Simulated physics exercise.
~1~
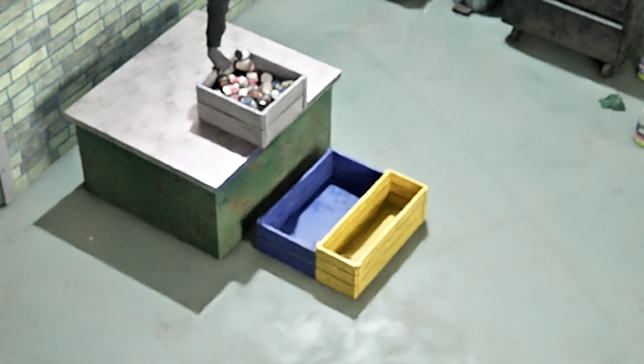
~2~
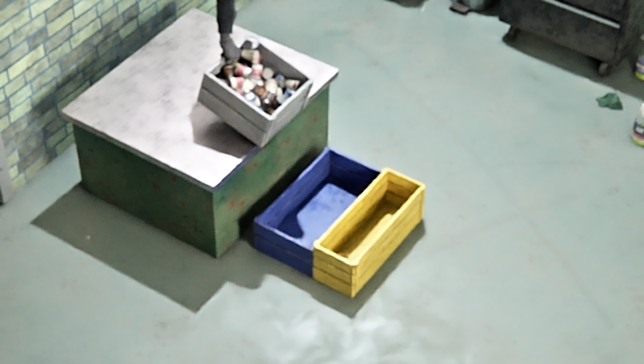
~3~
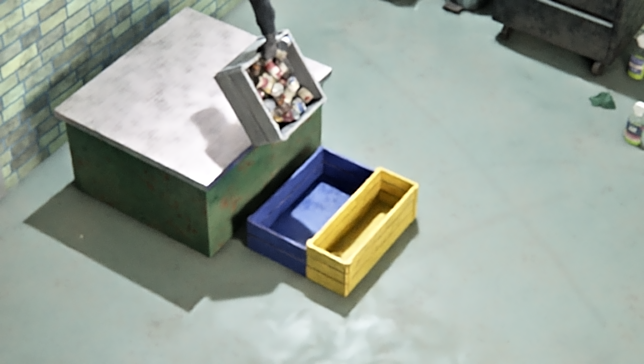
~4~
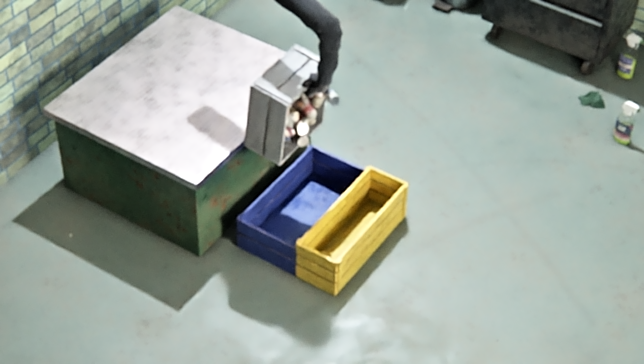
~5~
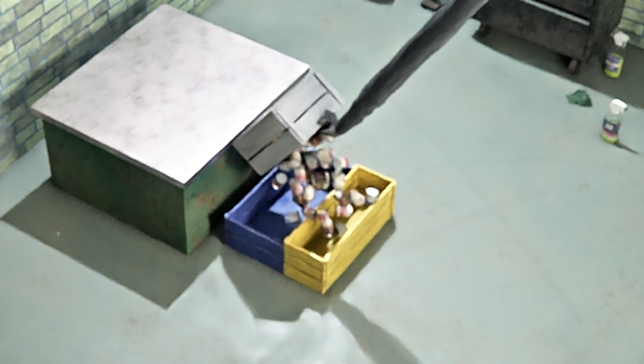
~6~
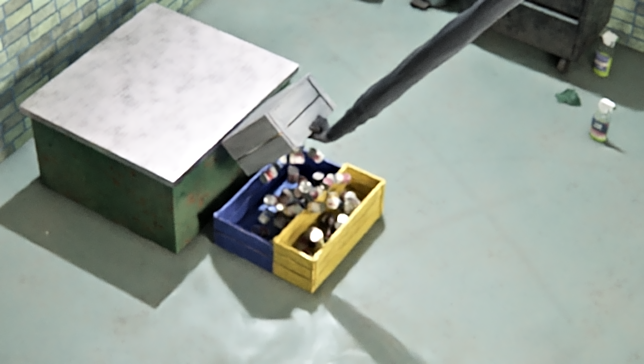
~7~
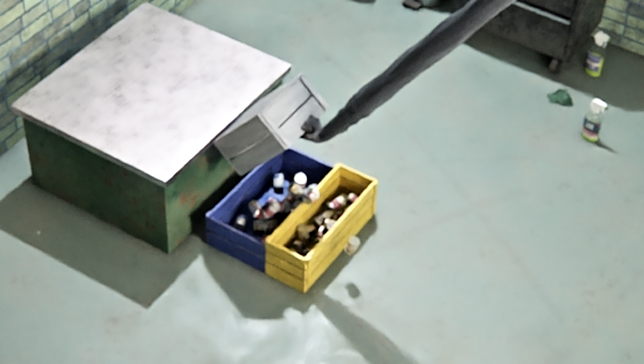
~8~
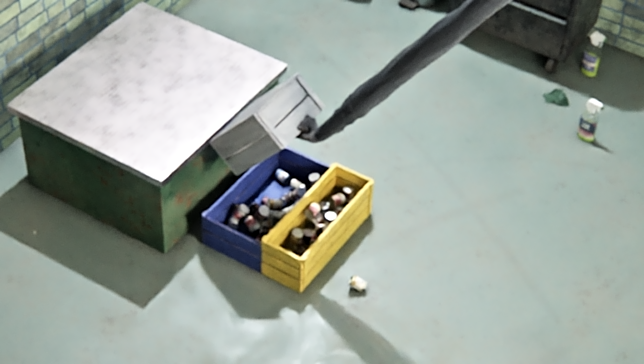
We see a dark arm tip a grey crate of small tins over the edge of a bench, spilling them into a blue tote and a yellow tub below. Both containers hold tins at the end, while one tin lies on the floor beyond the yellow tub.
